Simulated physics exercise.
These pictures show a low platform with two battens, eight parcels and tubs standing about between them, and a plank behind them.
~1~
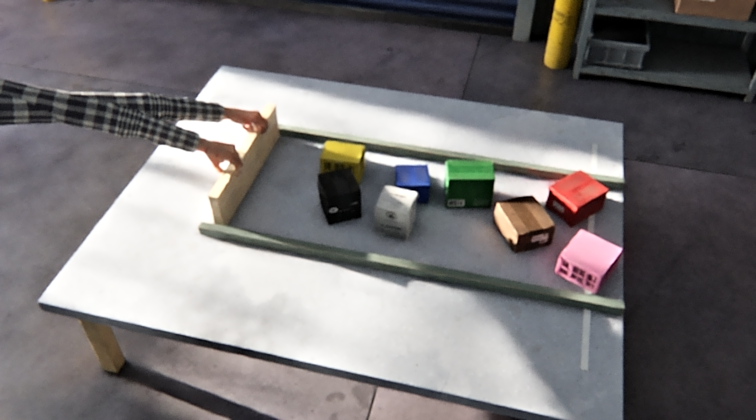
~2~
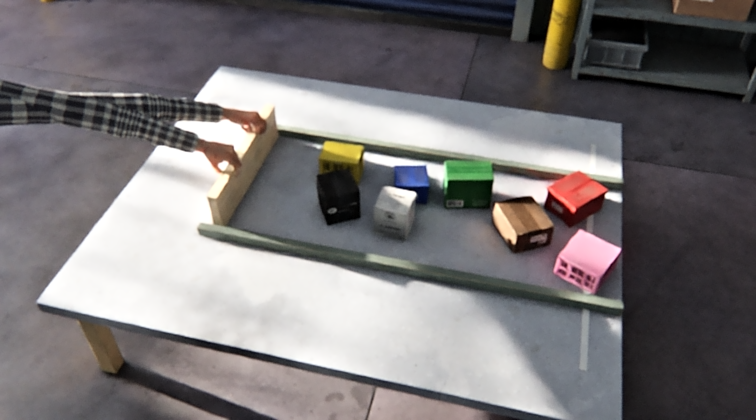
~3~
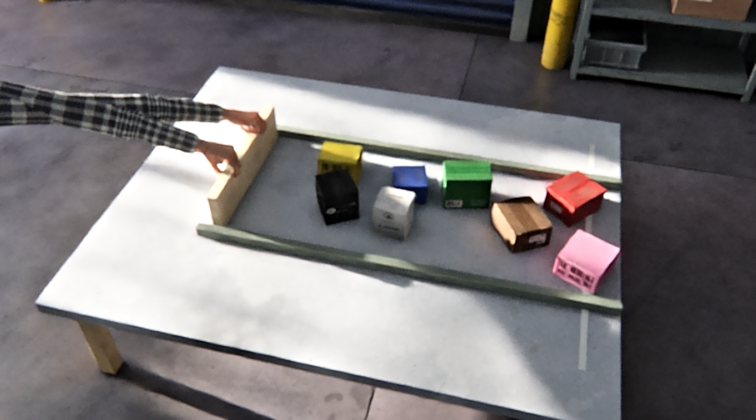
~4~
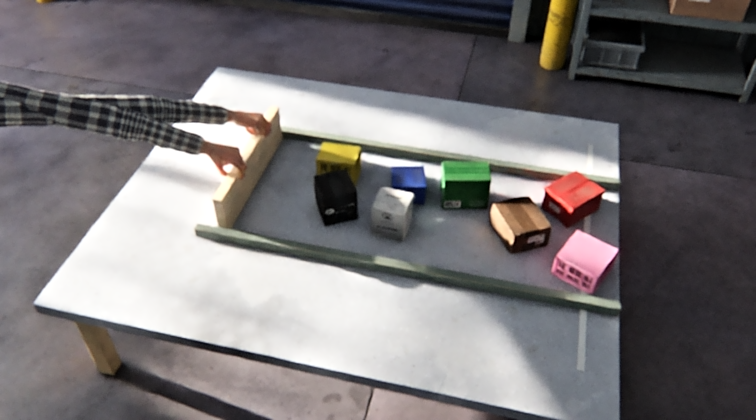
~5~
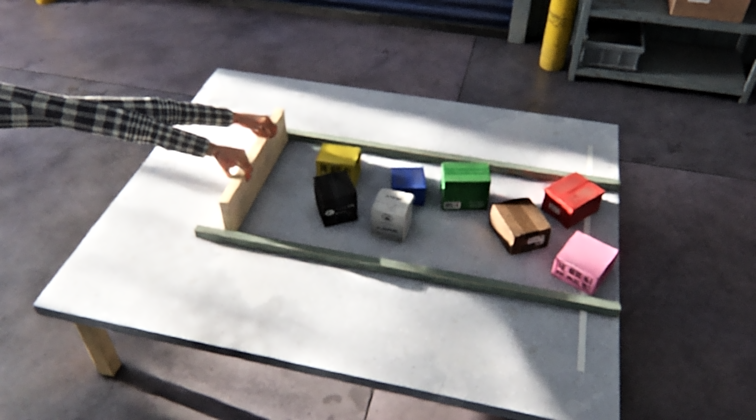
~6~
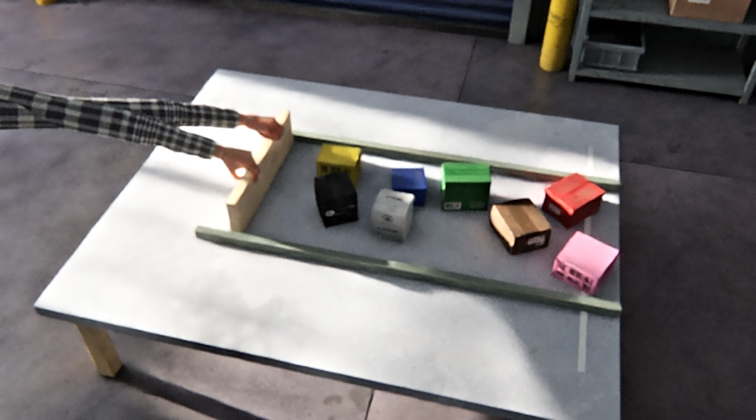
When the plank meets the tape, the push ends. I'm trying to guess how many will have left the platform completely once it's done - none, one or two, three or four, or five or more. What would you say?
I would say five or more leave it.
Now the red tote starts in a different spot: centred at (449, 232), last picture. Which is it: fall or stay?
It goes off the edge.
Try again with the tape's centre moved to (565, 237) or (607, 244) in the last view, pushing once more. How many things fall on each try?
Down on the ground: 5 and 8.
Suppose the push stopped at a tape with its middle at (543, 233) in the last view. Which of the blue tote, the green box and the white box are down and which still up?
Note: Blue tote stays up top / green box falls away / white box stays up top.
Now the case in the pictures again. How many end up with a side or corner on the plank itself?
Number in contact with it: 2.
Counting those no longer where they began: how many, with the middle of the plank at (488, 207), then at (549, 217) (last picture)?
First 8, after that 8.
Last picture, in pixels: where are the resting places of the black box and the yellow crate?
In the last picture they sit at about (609, 257) and about (612, 207).
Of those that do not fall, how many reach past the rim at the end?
2.
Early on, none off yet; pink crate at rest near (585, 263); red tote at rest near (572, 201); brown parcel at rest near (520, 226).
A while later, none off yet; pink crate travelled a little near (592, 266); red tote travelled about its own width near (619, 205); brown parcel travelled about its own width near (554, 232).
Finally, the number that fall off is five or more; lost, white box, blue tote, green box, brown parcel, red tote and pink crate.
